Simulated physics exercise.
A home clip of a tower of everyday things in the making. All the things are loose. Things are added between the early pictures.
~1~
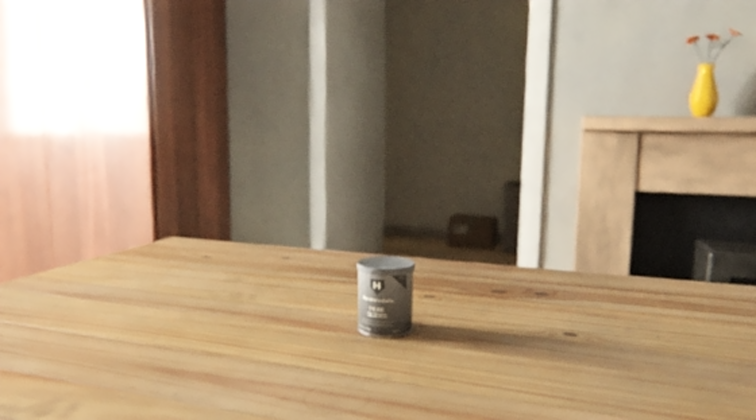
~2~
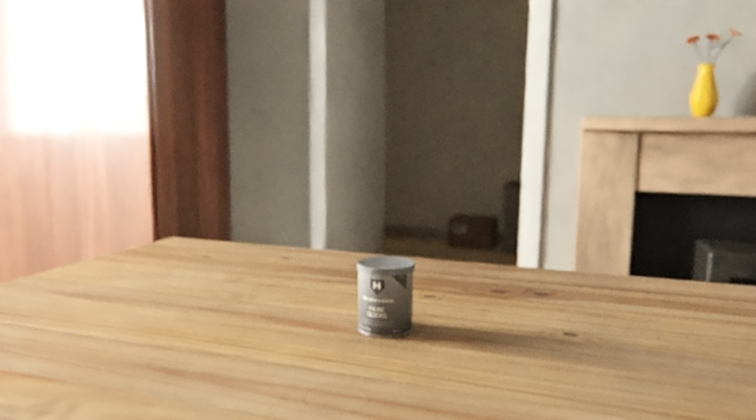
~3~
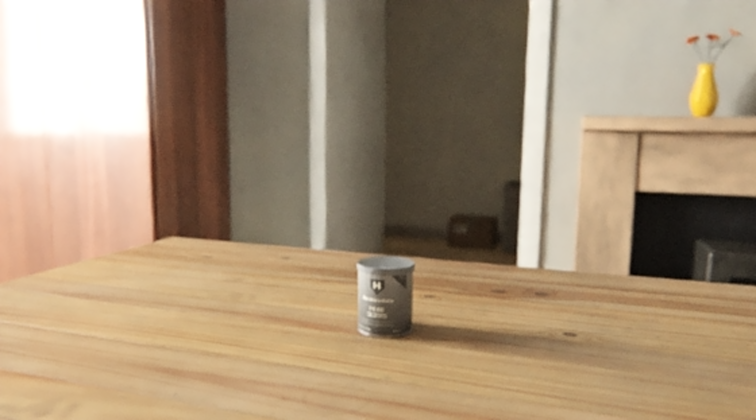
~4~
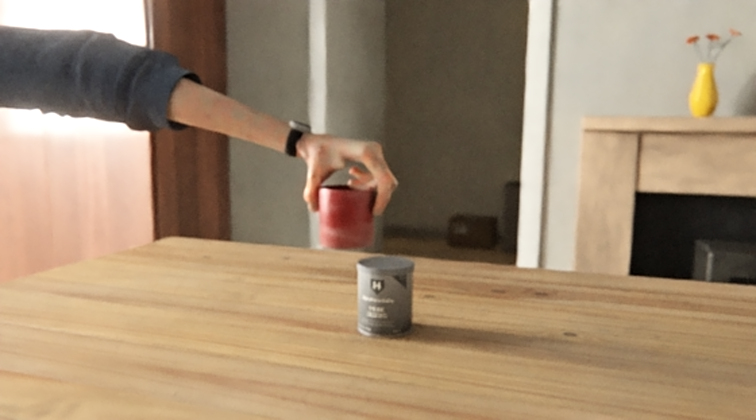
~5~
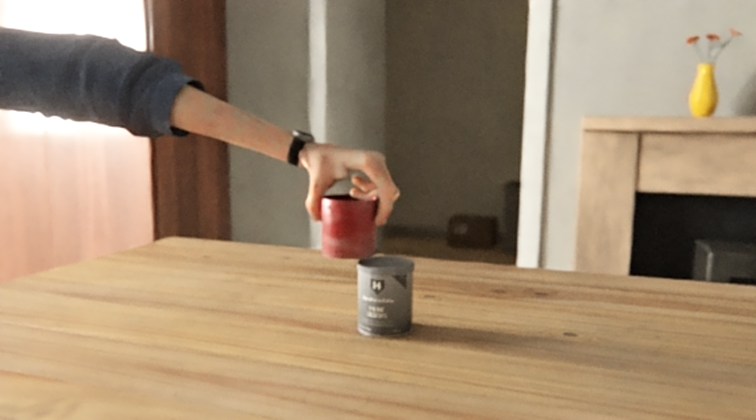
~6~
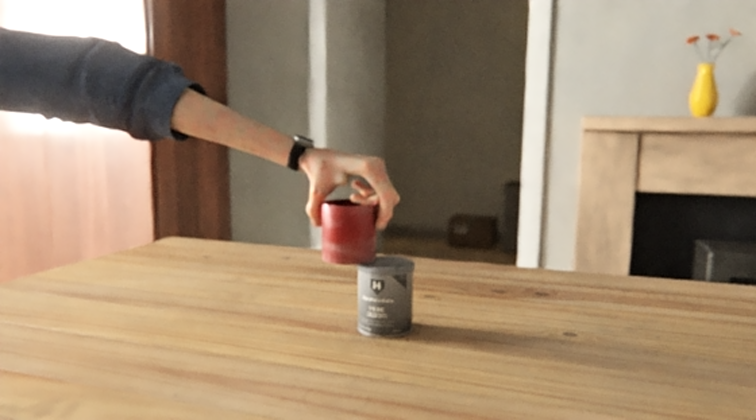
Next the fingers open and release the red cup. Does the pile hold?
Outcome: The pile gives way.
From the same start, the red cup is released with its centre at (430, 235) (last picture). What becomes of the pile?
Then it loses its balance.
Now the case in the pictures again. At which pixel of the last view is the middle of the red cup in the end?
Near (296, 292).
Then, 0.30 s after the last picture, red cup now fallen.
Then, 0.40 s after the last picture, things are still on the move.
Then, 0.50 s after the last picture, as before.
Then, 2.00 s after the last picture, nothing new.
At rest, fallen, red cup; grey pot in place. Seen from the same camera at the end, red cup near (296, 292). The pile loses its balance.
